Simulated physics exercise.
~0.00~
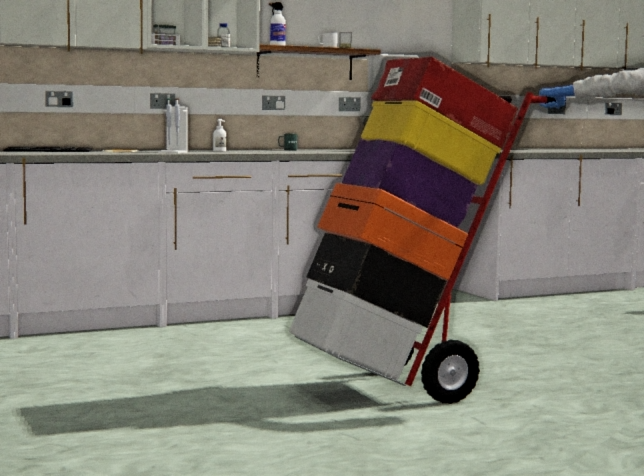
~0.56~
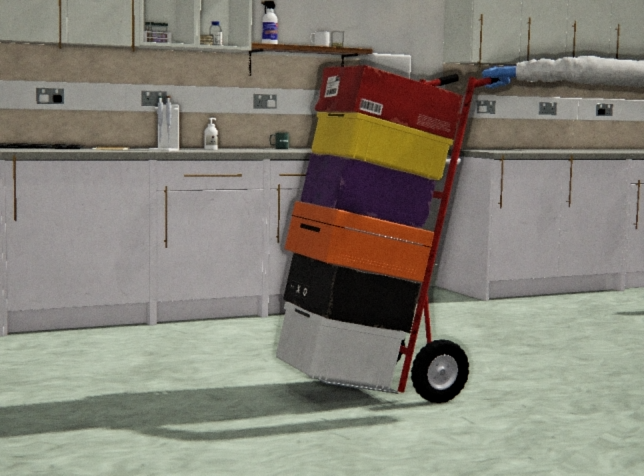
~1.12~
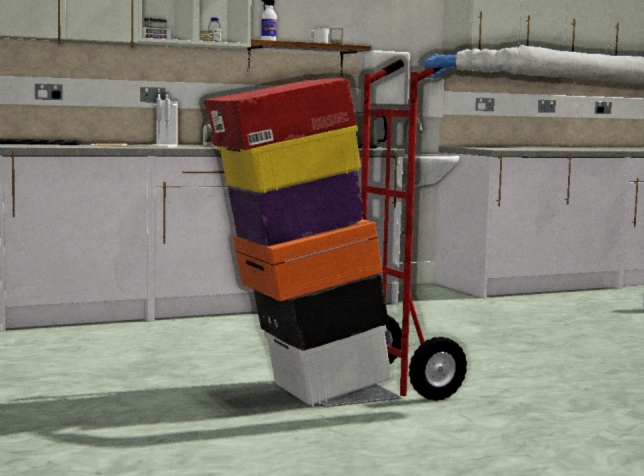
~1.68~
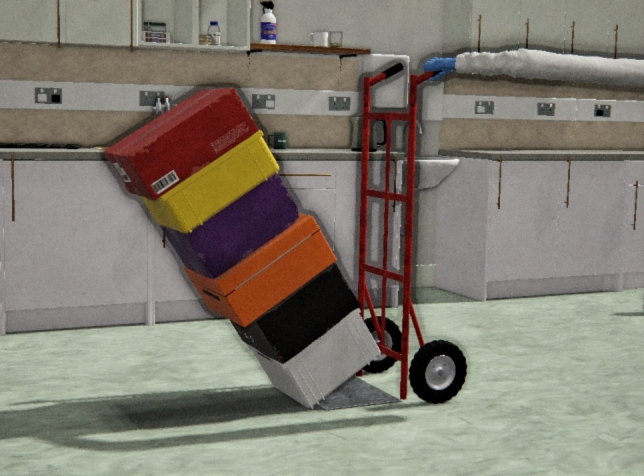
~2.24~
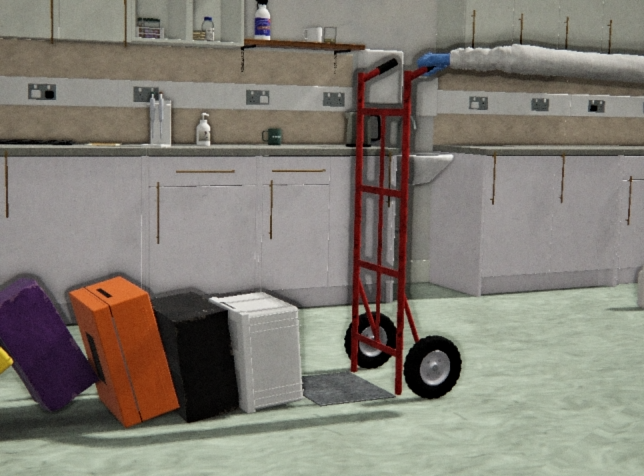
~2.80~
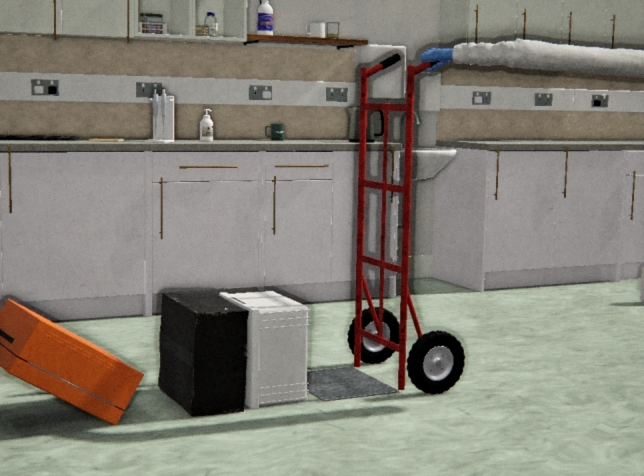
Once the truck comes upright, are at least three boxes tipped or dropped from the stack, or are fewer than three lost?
At least three are lost. The whole stack topples to the left, with the white box tipped onto its side and the other boxes dropped from the stack.
